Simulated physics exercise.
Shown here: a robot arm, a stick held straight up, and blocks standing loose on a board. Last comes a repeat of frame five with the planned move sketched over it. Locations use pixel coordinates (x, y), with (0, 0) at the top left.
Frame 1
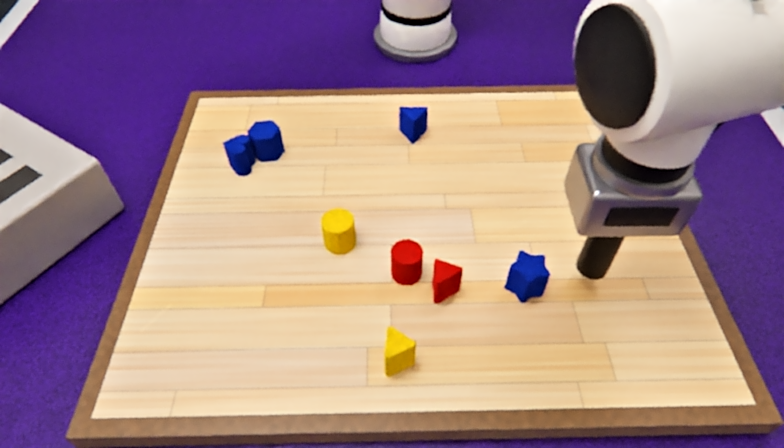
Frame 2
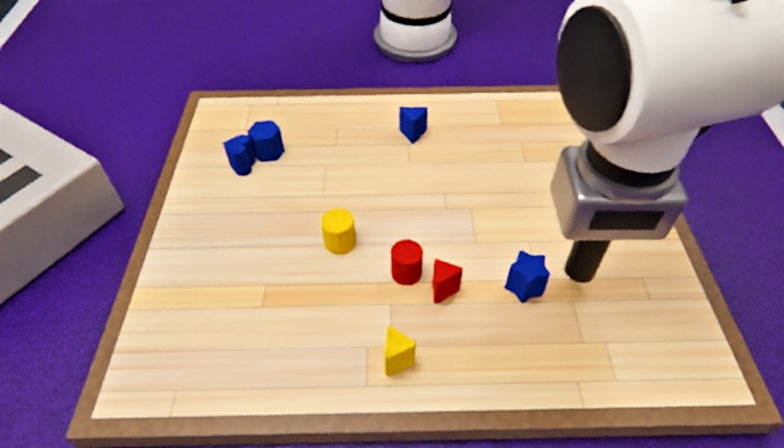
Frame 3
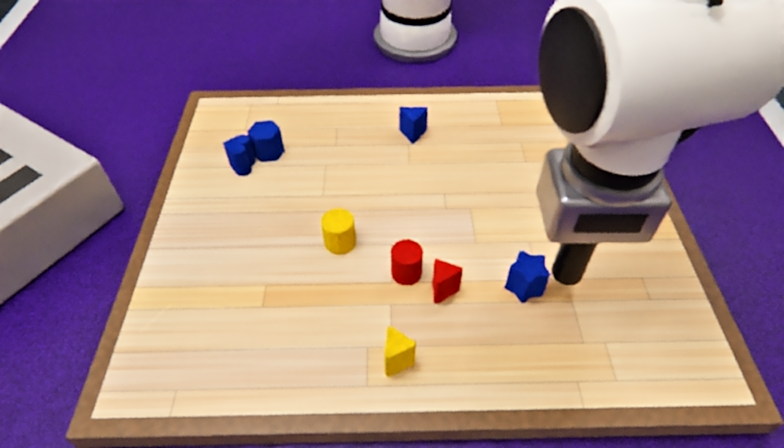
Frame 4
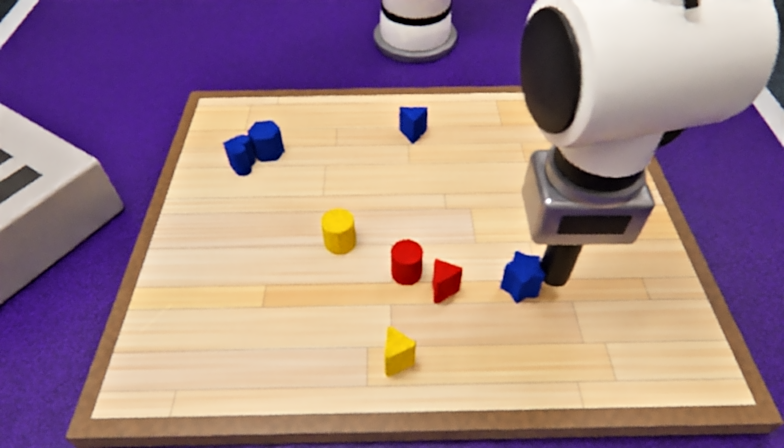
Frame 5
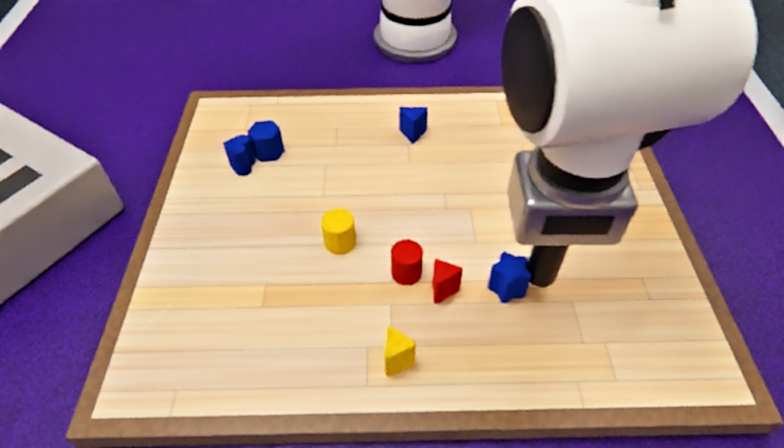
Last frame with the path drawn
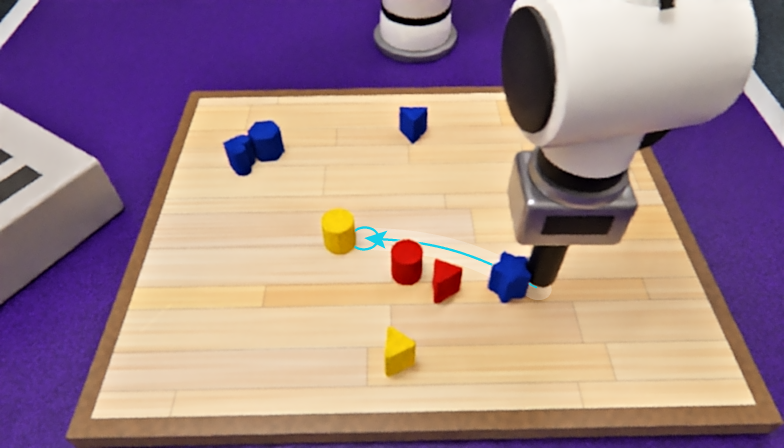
On a wooden board scattered with blue, red and yellow blocks, a robot arm moved its dark stick left to the blue star block, then nudged it slightly left toward the red triangle.
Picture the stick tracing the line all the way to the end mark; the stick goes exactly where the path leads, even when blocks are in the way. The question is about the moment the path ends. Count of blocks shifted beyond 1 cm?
There will be one block displaced.
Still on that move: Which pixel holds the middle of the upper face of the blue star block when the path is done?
I predict (472, 258).
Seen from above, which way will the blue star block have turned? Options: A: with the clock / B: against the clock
The correct letter is B.
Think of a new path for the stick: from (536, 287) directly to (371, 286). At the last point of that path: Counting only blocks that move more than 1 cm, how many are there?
Count: Three or more.
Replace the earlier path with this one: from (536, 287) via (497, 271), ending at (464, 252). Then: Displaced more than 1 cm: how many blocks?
There will be one block that moves more than 1 cm.
The drawn path runs from (536, 287) by way of (480, 260) and (423, 244) to (364, 238).
On the path given first. One third of the way, stick at (482, 247); blue star block at (474, 259), turned 65° anticlockwise.
Two thirds of the way, stick at (423, 231); blue star block at (472, 258), turned 75° anticlockwise.
At the end, stick at (364, 226); yellow cylinder at (331, 220); red cylinder not moved; blue star block at (472, 258), turned 75° anticlockwise.
